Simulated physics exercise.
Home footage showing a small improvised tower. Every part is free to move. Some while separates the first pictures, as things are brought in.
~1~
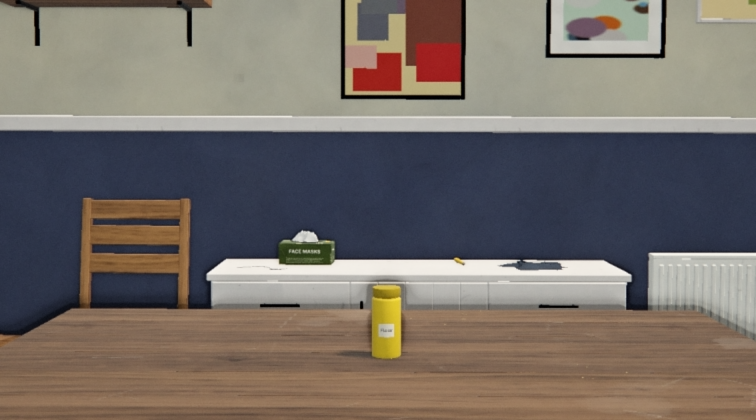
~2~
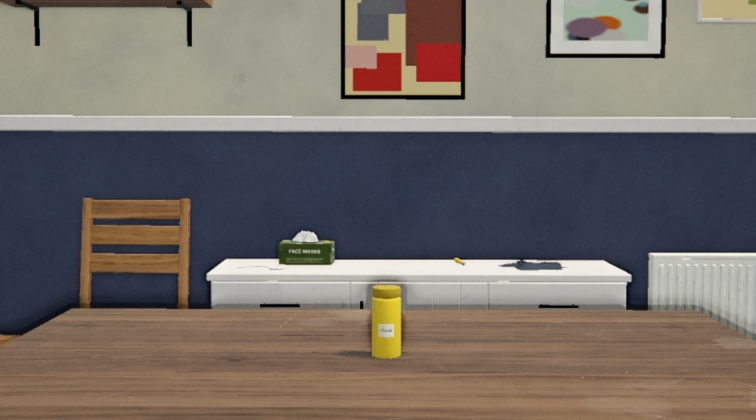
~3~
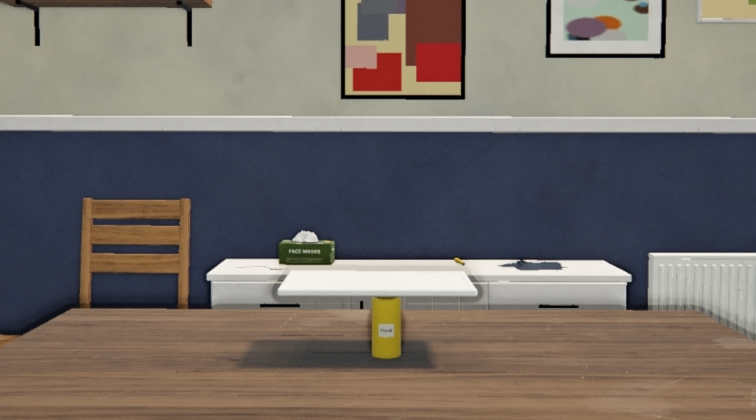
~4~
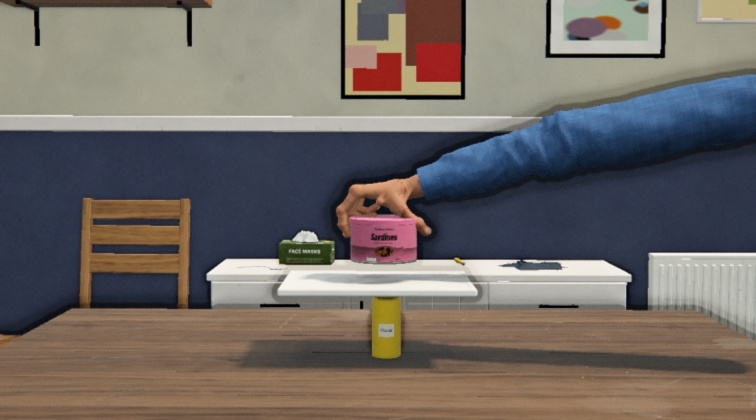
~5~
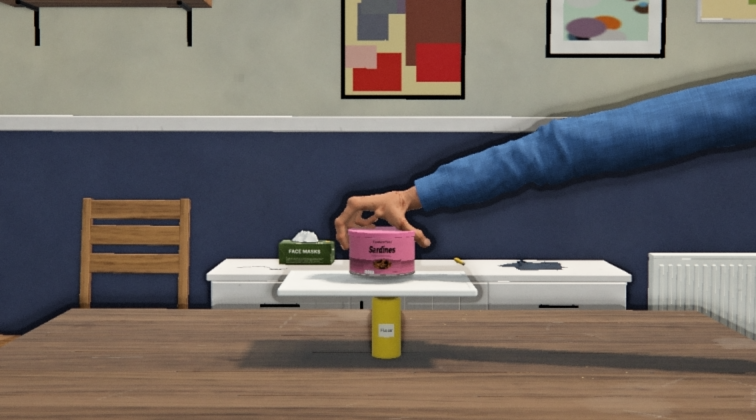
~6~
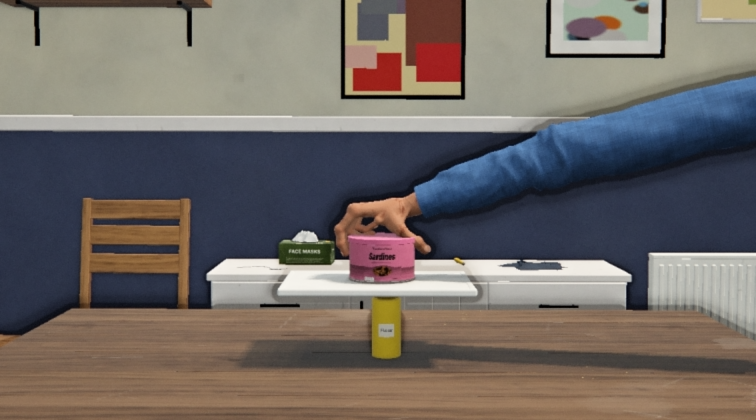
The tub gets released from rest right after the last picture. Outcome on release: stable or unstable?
Stable.
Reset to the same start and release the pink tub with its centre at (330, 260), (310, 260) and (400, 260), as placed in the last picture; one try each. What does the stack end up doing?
The first time it collapses, the second time it collapses, and the third time it stays standing.
Then, 0.20 s past the last view, nothing moves.
Then, 0.60 s past the last view, pink tub resting near (382, 258).
Finally, all 3 still in place. Final places as the last picture's camera would see them, pink tub near (382, 258). The stack holds.
